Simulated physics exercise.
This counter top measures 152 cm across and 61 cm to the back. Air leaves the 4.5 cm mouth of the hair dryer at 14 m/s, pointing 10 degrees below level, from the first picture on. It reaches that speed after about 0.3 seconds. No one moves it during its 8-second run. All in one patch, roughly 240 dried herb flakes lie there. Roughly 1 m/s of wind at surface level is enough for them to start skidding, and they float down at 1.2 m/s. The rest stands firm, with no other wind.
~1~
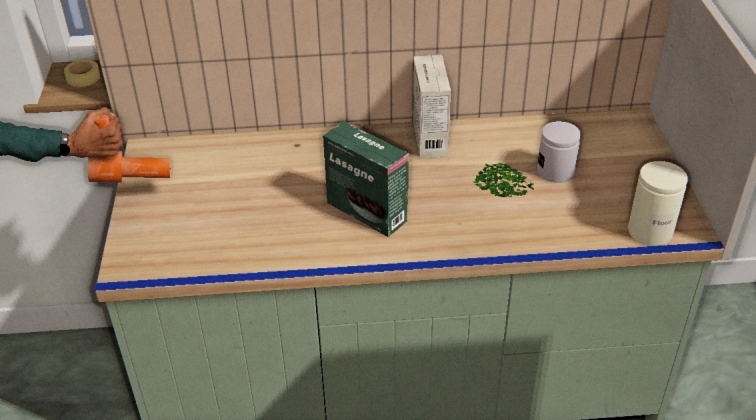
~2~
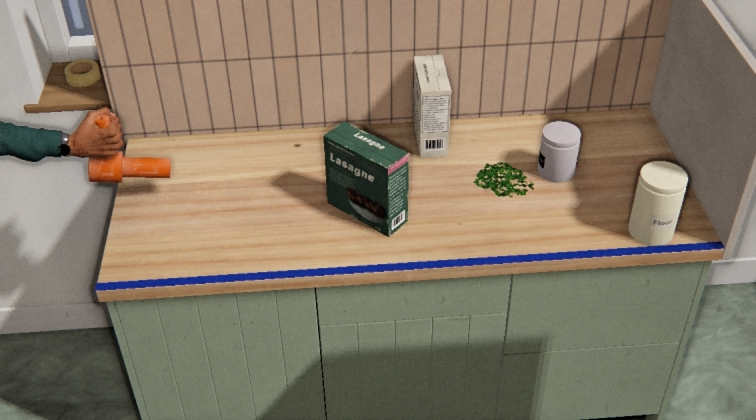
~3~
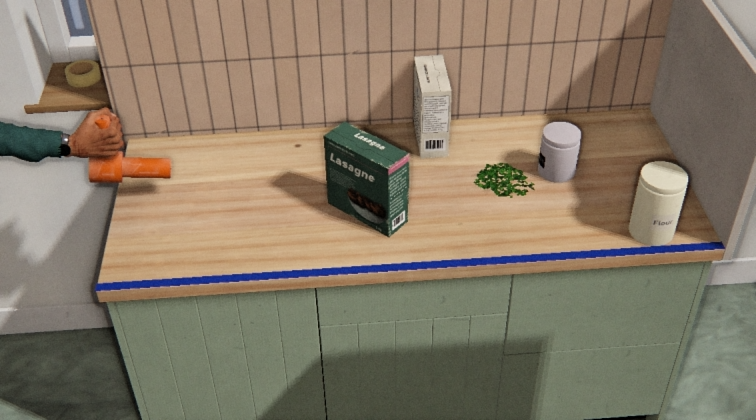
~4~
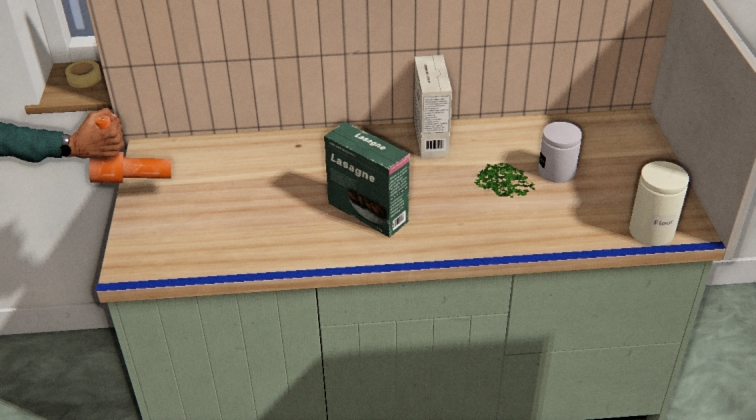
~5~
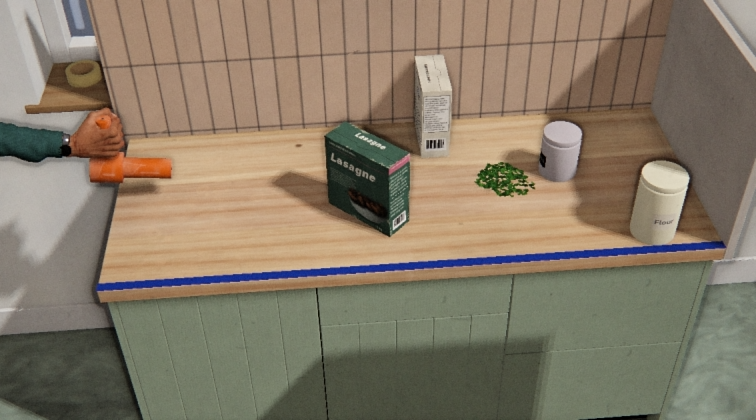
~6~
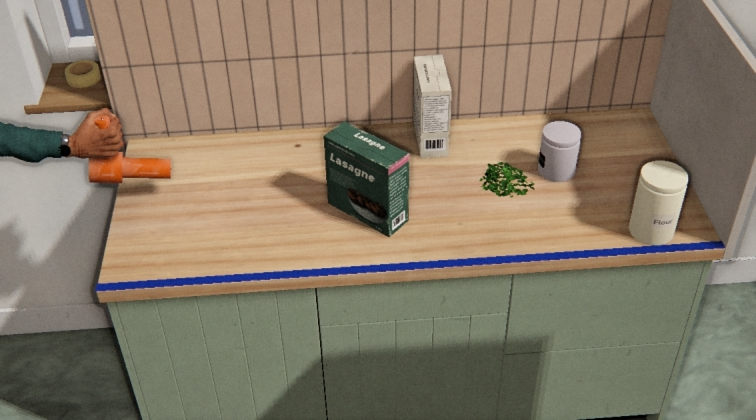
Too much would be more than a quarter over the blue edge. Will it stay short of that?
Threshold crossed.
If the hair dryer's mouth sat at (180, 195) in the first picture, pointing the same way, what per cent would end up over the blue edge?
Outcome: Some 0 in a hundred.
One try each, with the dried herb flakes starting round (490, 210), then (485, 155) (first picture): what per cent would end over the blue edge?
Roughly 40 %, then 5 %.
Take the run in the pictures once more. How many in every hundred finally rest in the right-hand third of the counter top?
Share at the end: Close to 20 %.
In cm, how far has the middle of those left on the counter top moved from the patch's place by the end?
30 cm.
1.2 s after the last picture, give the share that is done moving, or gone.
Close to 70 % of them.
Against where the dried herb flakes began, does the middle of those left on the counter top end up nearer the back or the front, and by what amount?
It moves toward the far edge, close to 5 cm.
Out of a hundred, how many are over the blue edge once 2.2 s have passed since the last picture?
70 per cent, roughly.
Then, 1.2 s after the last picture the count stands so, 65 % are over the blue edge; the middle of those still in play is near (670, 219).
Then, 2.2 s after the last picture the count stands so, 72 % are over the blue edge; the middle of those still in play is near (630, 229).
Then, 4.1 s after the last picture the count stands so, 74 % are over the blue edge; the middle of those still in play is near (610, 154).
Then, 7.7 s after the last picture, at the end, 75 % are over the blue edge; the middle of those still in play is near (609, 156).
